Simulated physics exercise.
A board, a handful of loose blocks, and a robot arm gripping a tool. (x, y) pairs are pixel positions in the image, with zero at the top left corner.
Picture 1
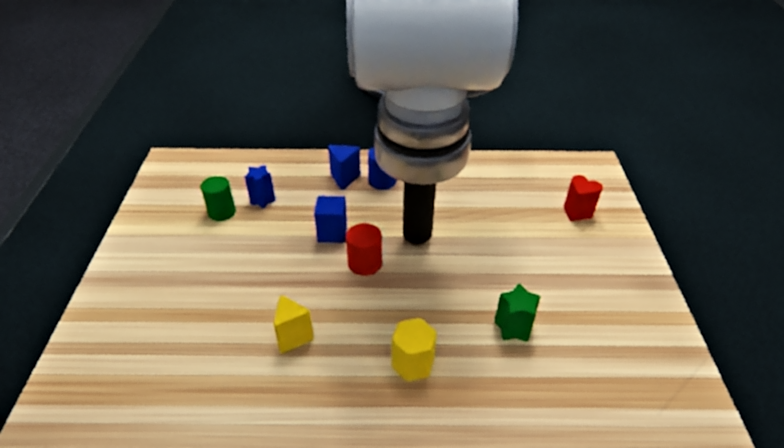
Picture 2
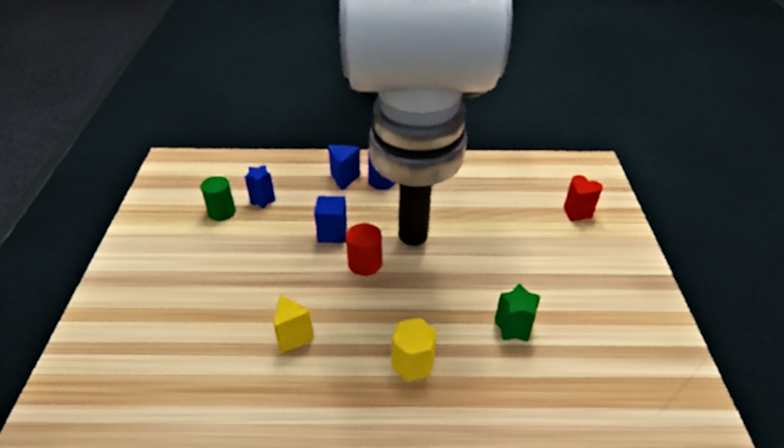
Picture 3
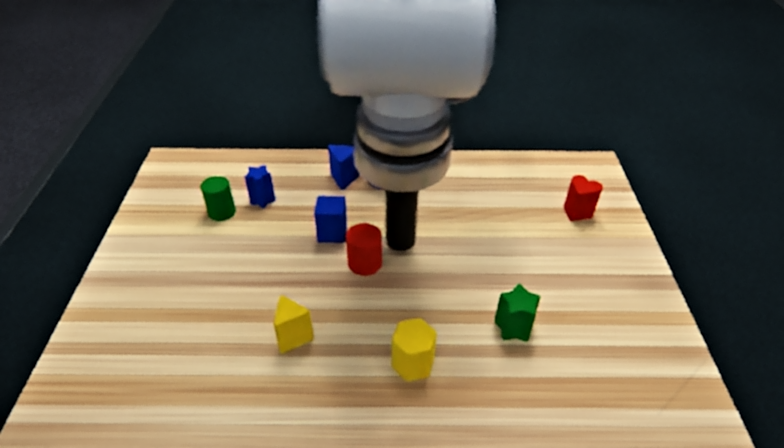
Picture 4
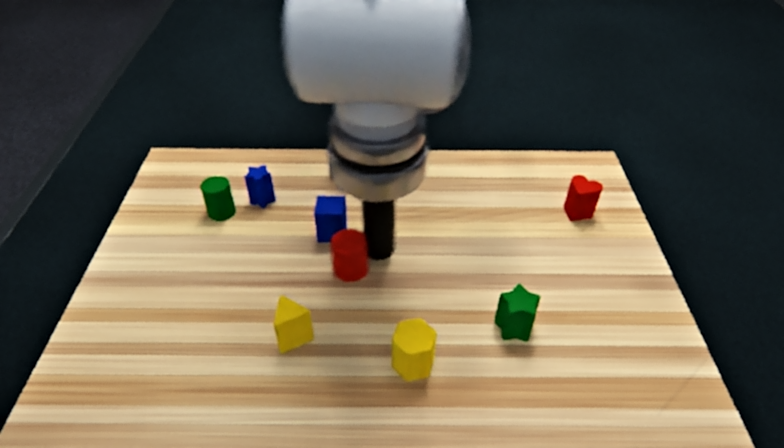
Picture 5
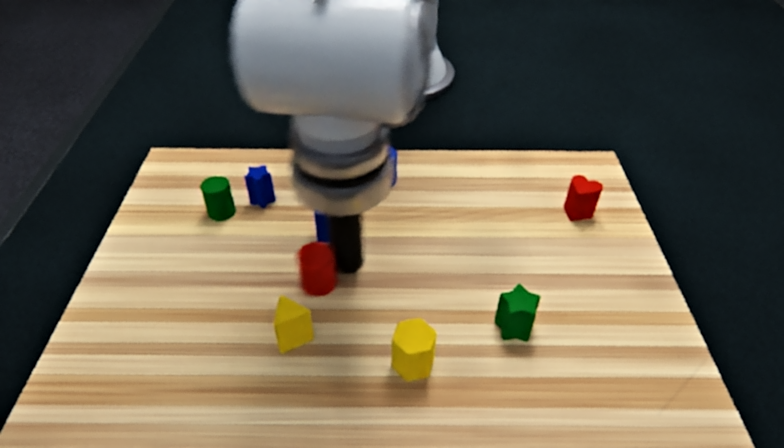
The robot arm moves left and pushes the red round block toward the lower left.
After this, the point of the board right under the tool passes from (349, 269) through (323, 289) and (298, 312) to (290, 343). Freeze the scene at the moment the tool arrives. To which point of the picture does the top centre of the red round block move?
Roughly at (257, 277).
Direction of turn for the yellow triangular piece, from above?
Rotates counter-clockwise.
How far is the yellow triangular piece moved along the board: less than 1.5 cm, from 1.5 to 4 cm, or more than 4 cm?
The yellow triangular piece moves 1.5-4 cm.
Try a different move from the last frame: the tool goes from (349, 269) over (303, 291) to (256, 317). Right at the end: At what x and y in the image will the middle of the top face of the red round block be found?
When the path ends, it will be at (210, 297).
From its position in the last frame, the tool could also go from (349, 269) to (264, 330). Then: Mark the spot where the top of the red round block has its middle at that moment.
It comes to (227, 287).
The first path, step by step. One third of the way, tool (322, 282); red round block (283, 269).
Two thirds of the way, tool (297, 306); red round block (258, 277).
At the end, tool (288, 336); yellow triangular piece (284, 341), turned 40° anticlockwise; red round block (257, 277); blue square piece in place.
